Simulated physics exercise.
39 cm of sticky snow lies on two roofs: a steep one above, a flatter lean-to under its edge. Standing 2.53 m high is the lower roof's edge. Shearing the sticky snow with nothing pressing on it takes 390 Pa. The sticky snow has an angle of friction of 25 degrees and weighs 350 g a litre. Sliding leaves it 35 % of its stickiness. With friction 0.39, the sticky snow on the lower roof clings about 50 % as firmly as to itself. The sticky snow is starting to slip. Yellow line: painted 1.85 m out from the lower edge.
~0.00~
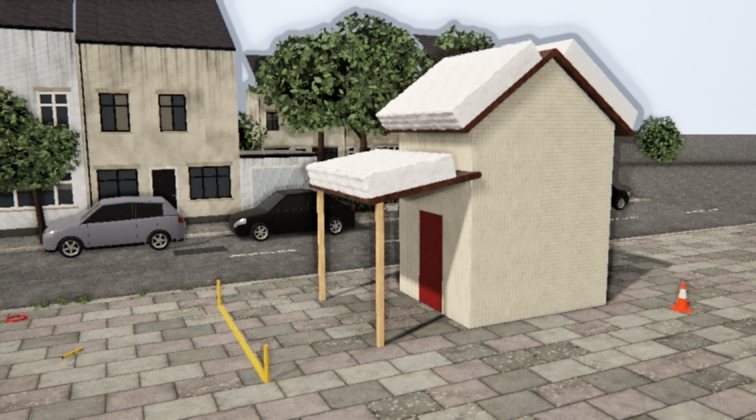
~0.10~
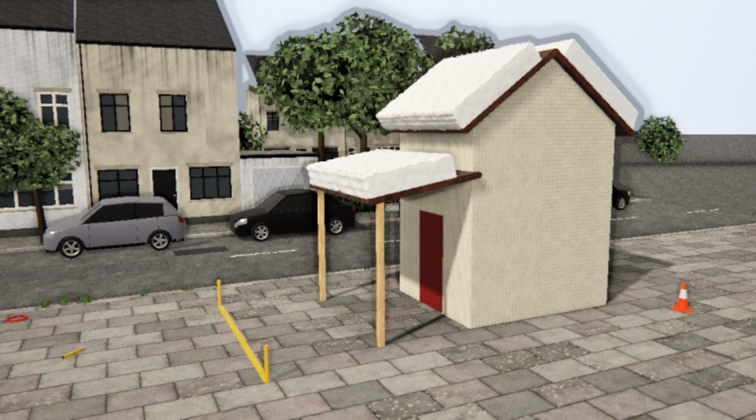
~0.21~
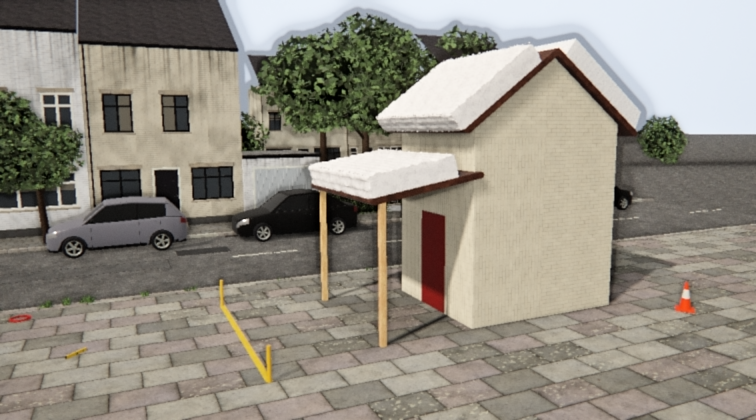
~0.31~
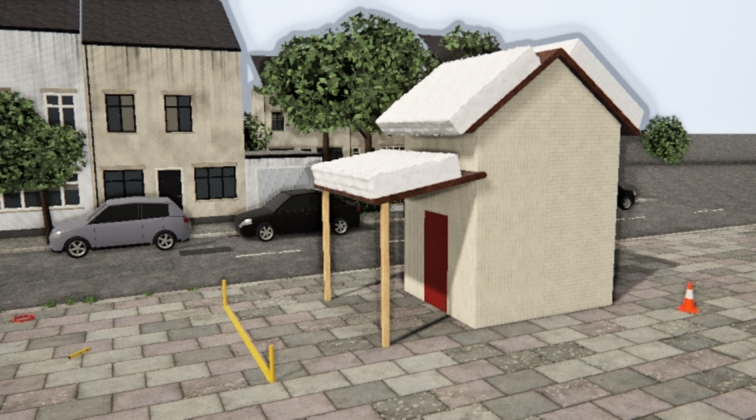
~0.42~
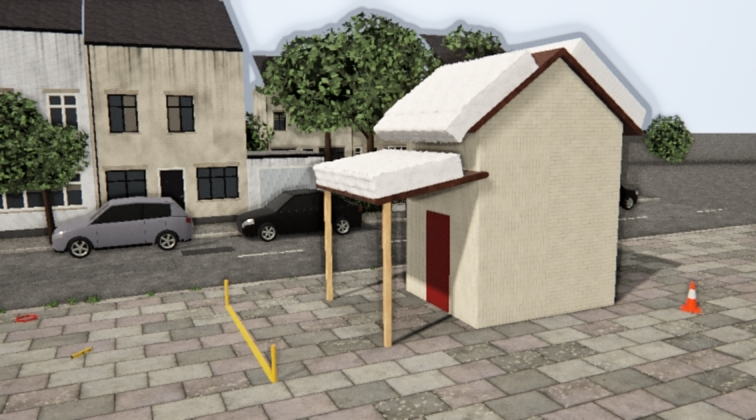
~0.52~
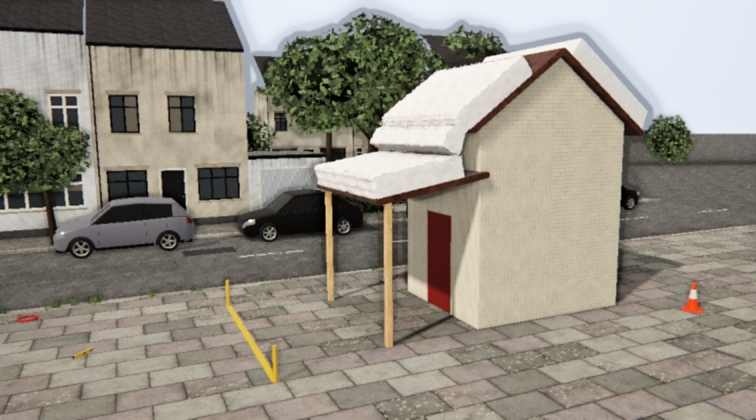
On a paved area beside a street with parked cars, a thick slab of snow slid slowly down the small building's steep roof, its front edge drooping toward the snow-covered lower roof, which stayed still.
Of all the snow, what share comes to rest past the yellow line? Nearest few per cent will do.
I would say 10 percent of it lands past the line.
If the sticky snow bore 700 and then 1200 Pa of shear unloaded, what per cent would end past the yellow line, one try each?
Roughly 1 % followed by roughly 0 %.
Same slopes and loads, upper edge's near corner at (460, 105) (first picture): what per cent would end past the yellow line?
25 %, roughly.
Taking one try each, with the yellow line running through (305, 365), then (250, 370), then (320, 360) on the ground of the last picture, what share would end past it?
In turn about 20 %, 7 %, 25 %.
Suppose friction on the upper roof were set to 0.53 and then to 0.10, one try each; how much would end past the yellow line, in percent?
First try 1 per cent, second try 20 per cent.
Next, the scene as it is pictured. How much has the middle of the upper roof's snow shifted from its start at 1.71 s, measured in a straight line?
Roughly 2.6 m.
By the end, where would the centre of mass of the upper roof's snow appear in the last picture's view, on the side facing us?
(369, 251).
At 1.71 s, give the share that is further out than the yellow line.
Close to 0 per cent.
By 1.07 s, none is below the lower edge and 0 % is past the line.
By 1.71 s, 14 % is below the lower edge and 0 % is past the line.
By 2.36 s, 42 % is below the lower edge and 6 % is past the line.
By 3.00 s, 46 % is below the lower edge and 10 % is past the line.
By 3.70 s, at the end, 46 % is below the lower edge and 10 % is past the line.
